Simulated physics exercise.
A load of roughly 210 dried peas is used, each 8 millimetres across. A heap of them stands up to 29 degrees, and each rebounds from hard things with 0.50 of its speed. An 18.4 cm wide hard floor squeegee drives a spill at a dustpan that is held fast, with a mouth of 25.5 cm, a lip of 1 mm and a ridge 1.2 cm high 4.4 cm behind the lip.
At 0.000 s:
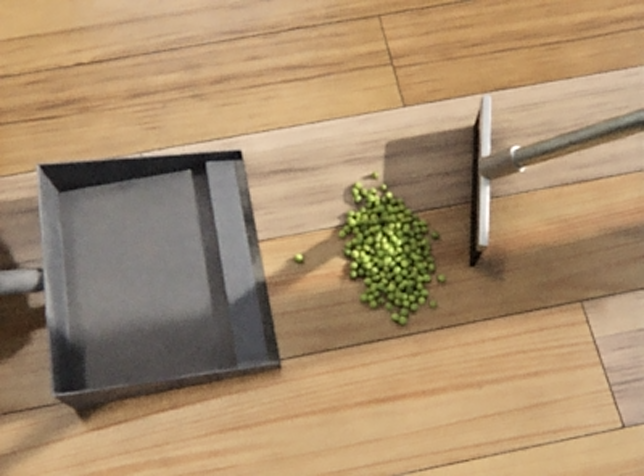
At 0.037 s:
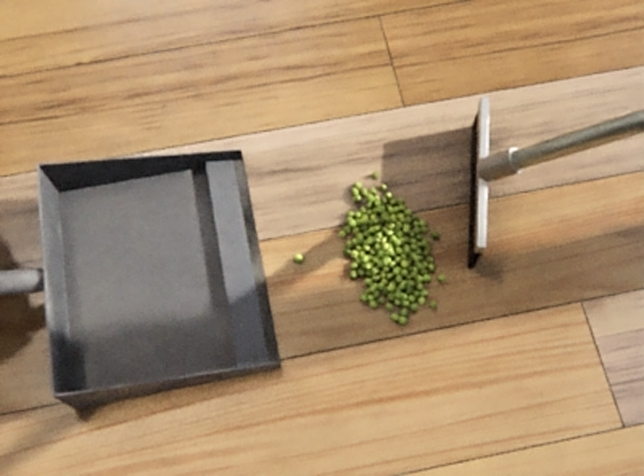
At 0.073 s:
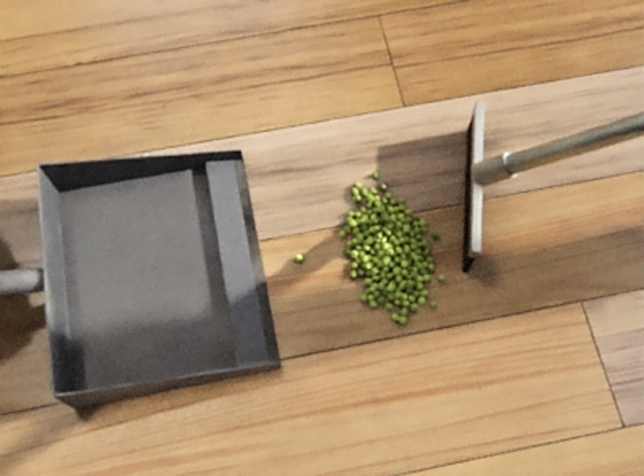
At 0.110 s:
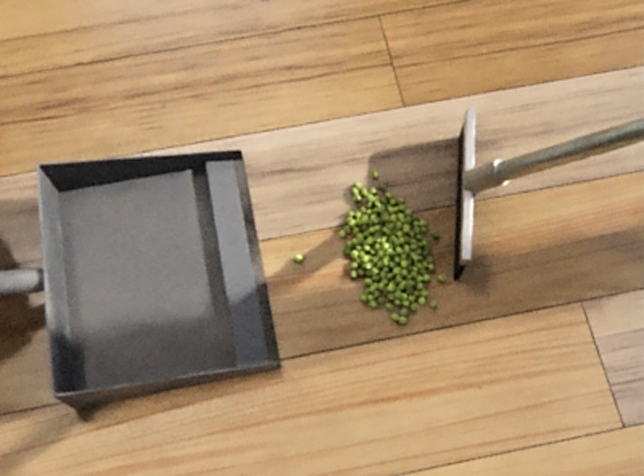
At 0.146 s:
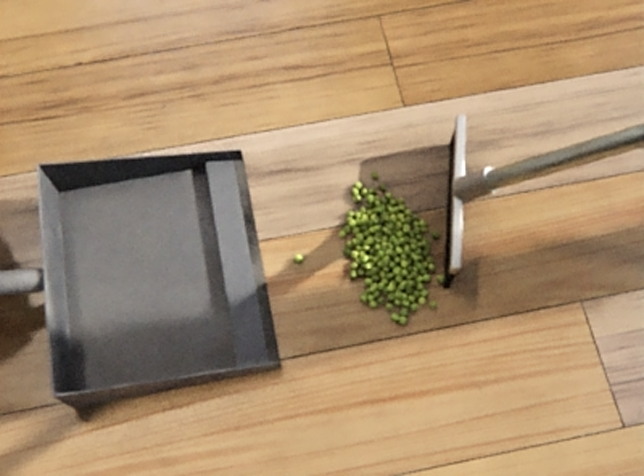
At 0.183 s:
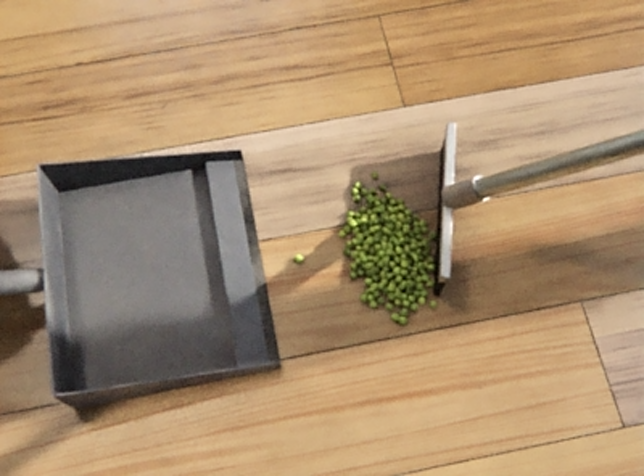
On a wooden floor, a squeegee slides left to the edge of a green pea heap beside a still, dark dustpan.
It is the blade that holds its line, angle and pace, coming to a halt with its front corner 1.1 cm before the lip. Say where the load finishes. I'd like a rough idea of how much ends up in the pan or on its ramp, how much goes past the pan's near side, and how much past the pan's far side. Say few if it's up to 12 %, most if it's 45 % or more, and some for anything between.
Here is my call: In the pan or on its ramp few, past the pan's near side few, past the pan's far side few.
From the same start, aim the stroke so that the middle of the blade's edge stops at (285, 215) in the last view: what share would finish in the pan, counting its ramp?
That comes to near 15 percent.
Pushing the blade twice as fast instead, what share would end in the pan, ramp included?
Roughly 20 in a hundred.
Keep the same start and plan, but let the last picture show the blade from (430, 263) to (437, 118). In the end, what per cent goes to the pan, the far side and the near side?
Pan 15 % / far 5 % / near 0 %.
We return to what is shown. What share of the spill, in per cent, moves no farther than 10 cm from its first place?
I'd estimate roughly 30 per cent.
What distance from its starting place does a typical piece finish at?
I'd put it near 12 cm.
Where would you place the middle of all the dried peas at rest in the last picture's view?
Look around (285, 268) in the last picture.
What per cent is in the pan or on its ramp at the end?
Roughly 5 %.
Then, at 0.42 s, middle of the blade 12 cm from the lip; 0 % over the lip, far side 0 %, near side 0 %.
Then, at 0.57 s, middle of the blade 7 cm from the lip; 0 % over the lip, far side 0 %, near side 5 %.
Then, at 0.85 s, middle of the blade 4 cm from the lip; 5 % over the lip, far side 0 %, near side 5 %.
At rest (1.2 s), pan 5 %, near side 5 %, far side 0 %, in front of the lip or behind the blade 90 %.
